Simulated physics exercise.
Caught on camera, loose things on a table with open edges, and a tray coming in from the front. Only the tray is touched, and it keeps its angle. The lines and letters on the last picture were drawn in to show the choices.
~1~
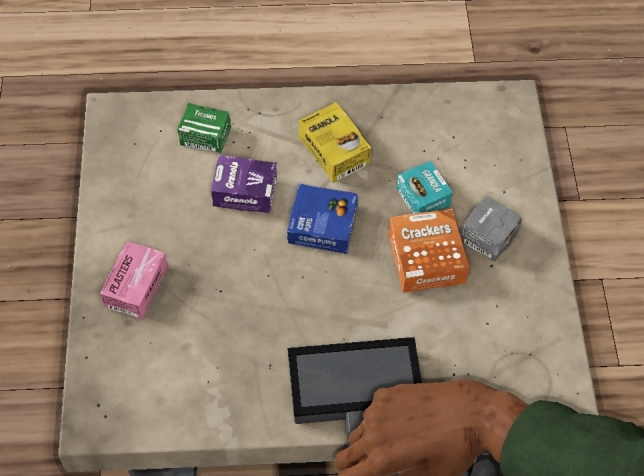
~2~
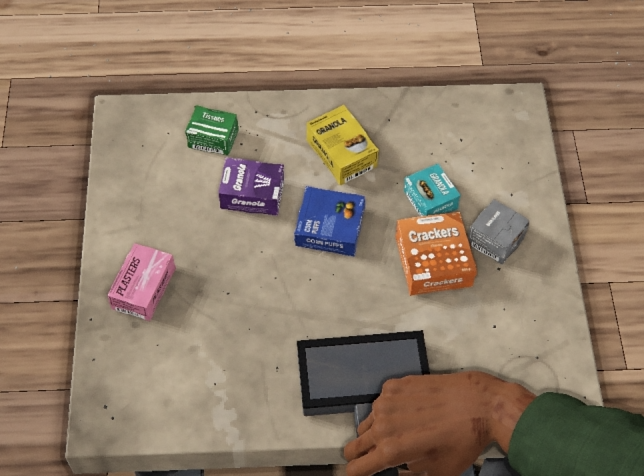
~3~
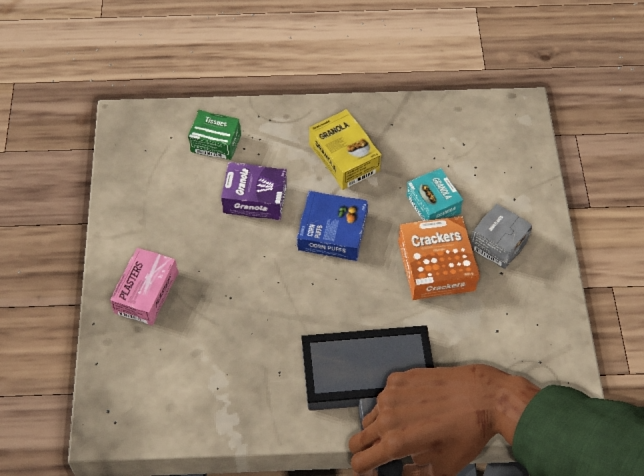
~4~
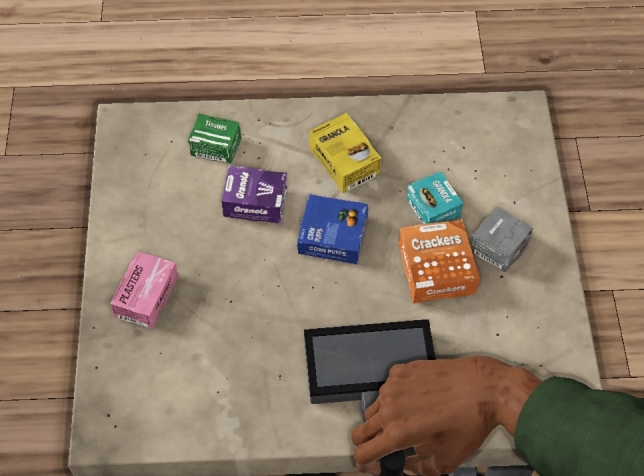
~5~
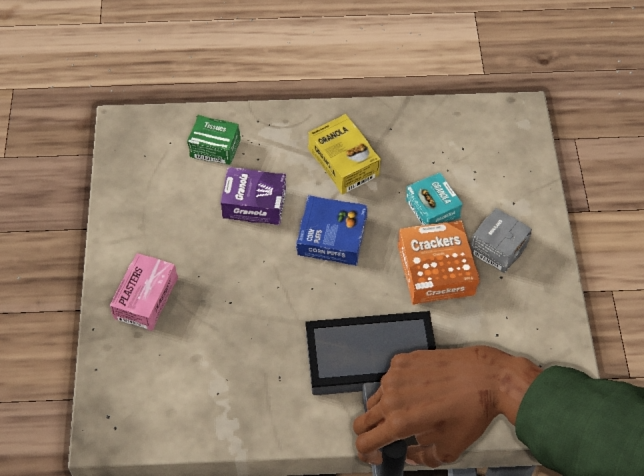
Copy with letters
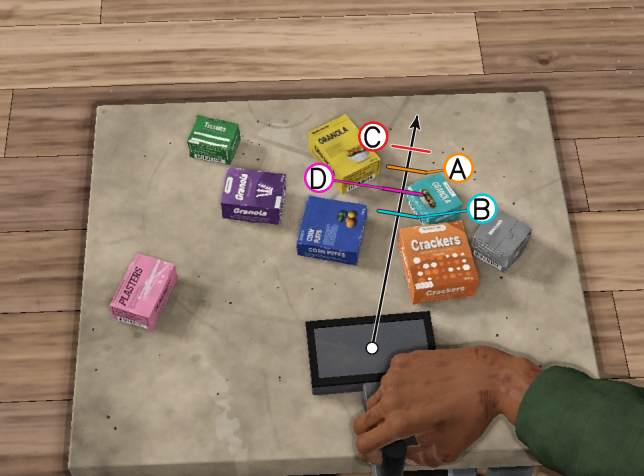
In the video, a hand in a green sleeve slides a dark tray slightly forward from the front edge of a table, while the small, colourful boxes and packets scattered beyond it stay in place, untouched by the tray.
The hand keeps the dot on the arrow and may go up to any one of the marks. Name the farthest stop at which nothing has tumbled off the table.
Mark D.
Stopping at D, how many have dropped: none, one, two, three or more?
The count is none.
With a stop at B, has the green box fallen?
By then, no.
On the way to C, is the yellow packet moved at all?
Yes.
On the marked copy, A at (407, 170); B at (398, 214); C at (411, 149); D at (403, 192); the arrow from (372, 348) to (417, 116); the white dot at (372, 348).
With D. Early on, tray (384, 293); turquoise packet (436, 179); orange packet (434, 226).
Further on, tray (394, 236); yellow packet (346, 129); turquoise packet (440, 130).
At the end, tray (402, 198); yellow packet (343, 97); turquoise packet (446, 96); nothing has fallen.
As for the rest, A drops the yellow packet and turquoise packet; B is safe but short; C drops the yellow packet and turquoise packet.
